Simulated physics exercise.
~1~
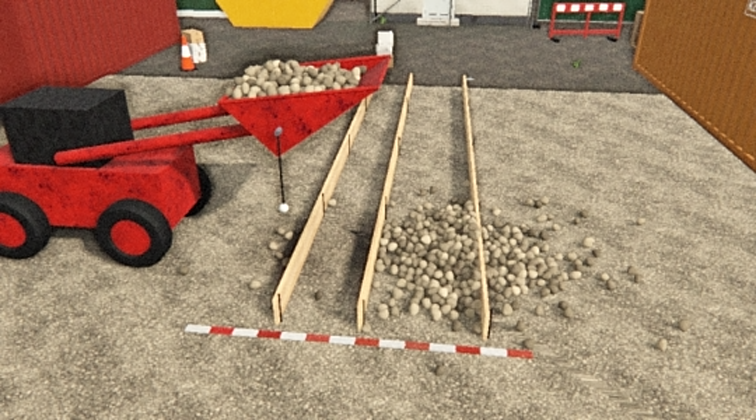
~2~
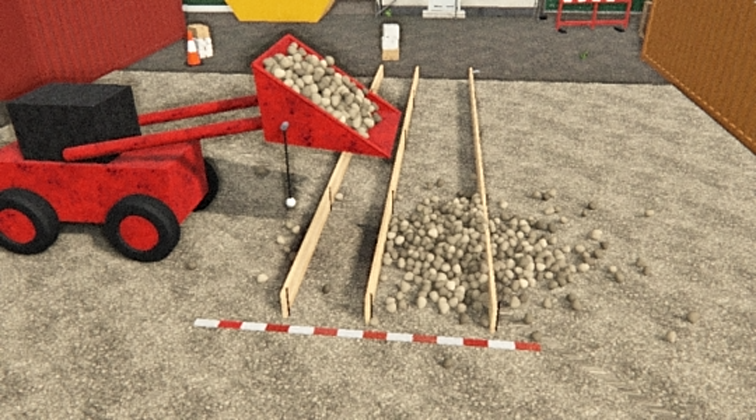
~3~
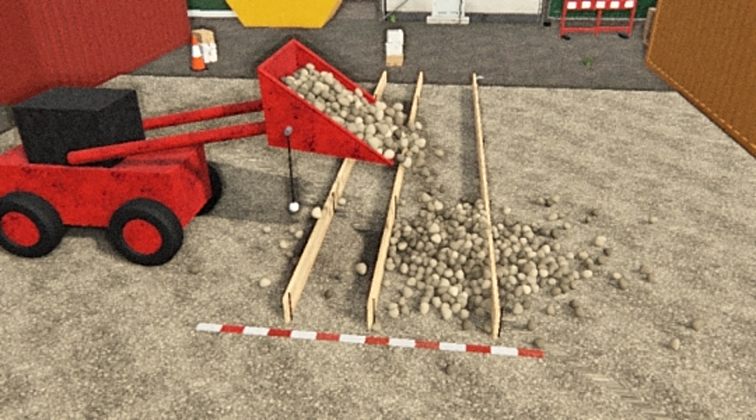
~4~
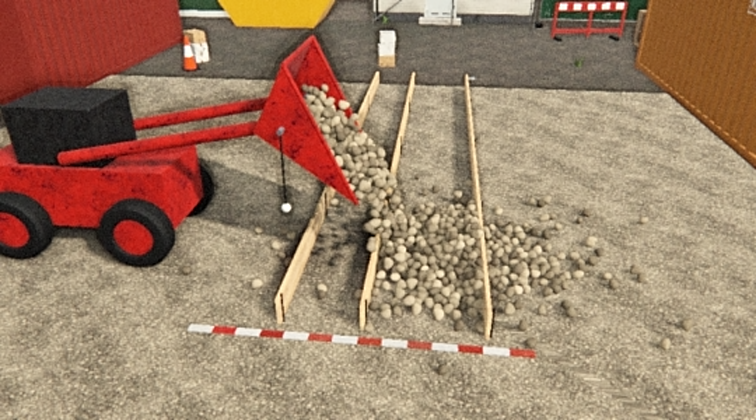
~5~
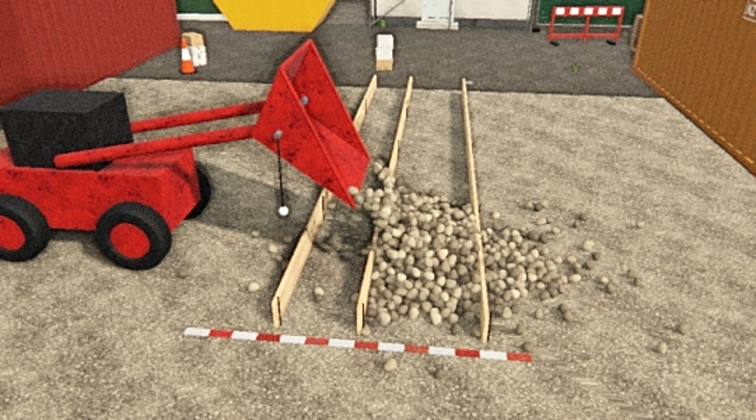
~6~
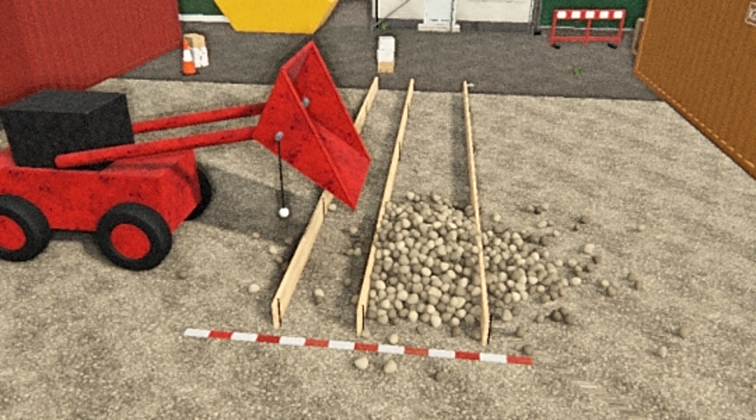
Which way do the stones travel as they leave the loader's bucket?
The stones move to the right, sliding down out of the bucket and onto the pile between the boards.
